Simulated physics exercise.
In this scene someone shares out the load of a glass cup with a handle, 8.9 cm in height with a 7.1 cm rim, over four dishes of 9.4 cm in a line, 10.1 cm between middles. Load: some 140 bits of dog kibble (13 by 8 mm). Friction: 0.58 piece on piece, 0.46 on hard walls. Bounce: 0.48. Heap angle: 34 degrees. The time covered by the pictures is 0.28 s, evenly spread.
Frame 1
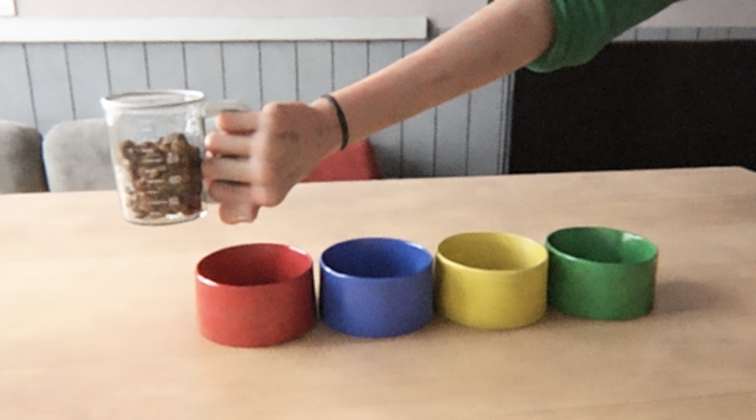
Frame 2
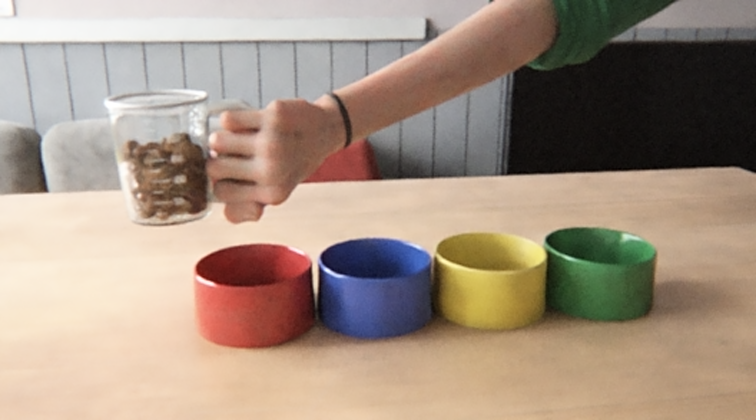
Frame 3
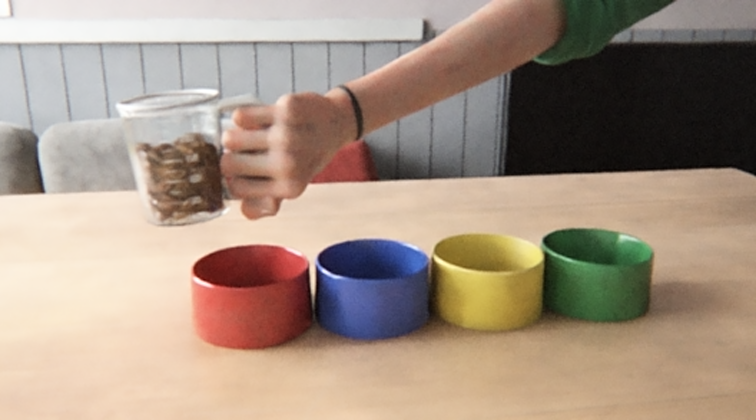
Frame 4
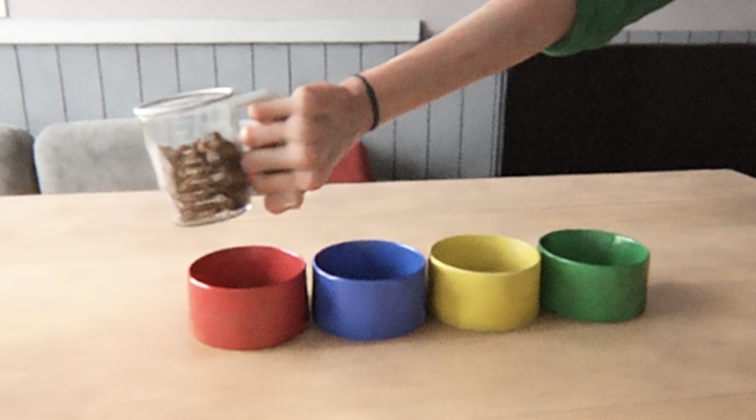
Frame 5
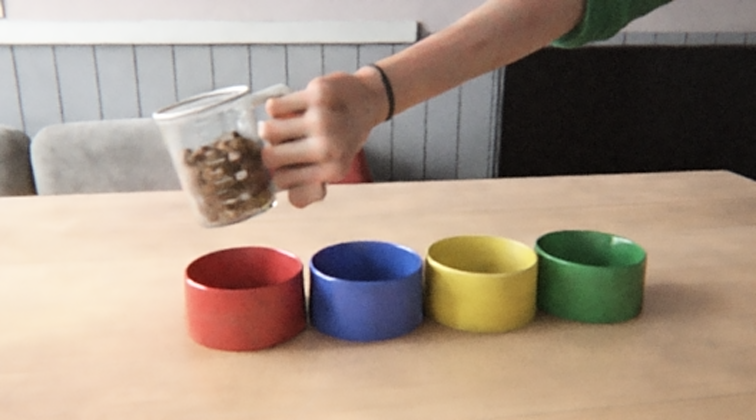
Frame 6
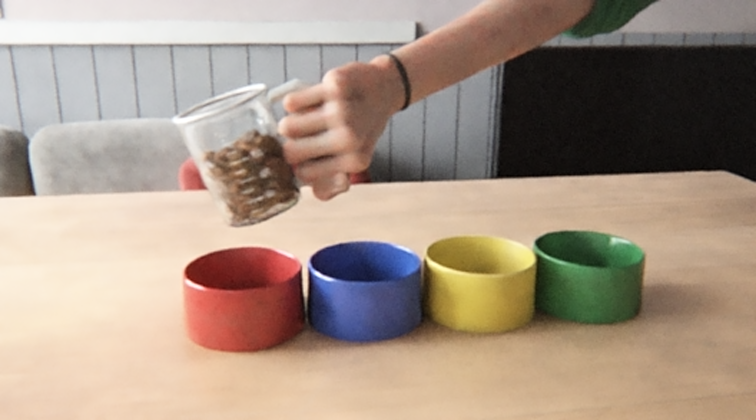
A clear glass cup of brown kibble, held by its handle in a person's hand, moves a short way right above a row of red, blue, yellow and green dishes, gradually tilting with its rim toward the left.
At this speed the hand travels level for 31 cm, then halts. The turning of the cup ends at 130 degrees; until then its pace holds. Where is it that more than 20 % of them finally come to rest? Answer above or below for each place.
Red dish: Below, blue dish: Below, green dish: Below, yellow dish: Above, counter: Below.
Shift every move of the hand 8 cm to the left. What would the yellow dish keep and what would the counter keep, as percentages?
Shares would be yellow 0 and counter 0.
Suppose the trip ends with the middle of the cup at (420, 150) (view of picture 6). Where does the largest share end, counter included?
Blue.
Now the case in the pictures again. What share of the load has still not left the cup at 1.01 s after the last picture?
Some 95 per cent of the load.
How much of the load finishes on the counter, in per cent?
About 0 per cent.
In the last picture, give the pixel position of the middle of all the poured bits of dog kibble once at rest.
Approximately (469, 284) in the last picture.
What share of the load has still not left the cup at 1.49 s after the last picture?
Close to 0 per cent of the load, I'd guess.
Then, 0.60 s after the last picture, tilt 71 degrees; cup holds 100 %.
Then, 1.01 s after the last picture, tilt 106 degrees; cup holds 95 %.
Then, 1.49 s after the last picture, tilt 130 degrees; cup holds 0 %, yellow 100 %.
In the end, red 0 %, blue 0 %, green 0 %, yellow 100 %, counter 0 %.
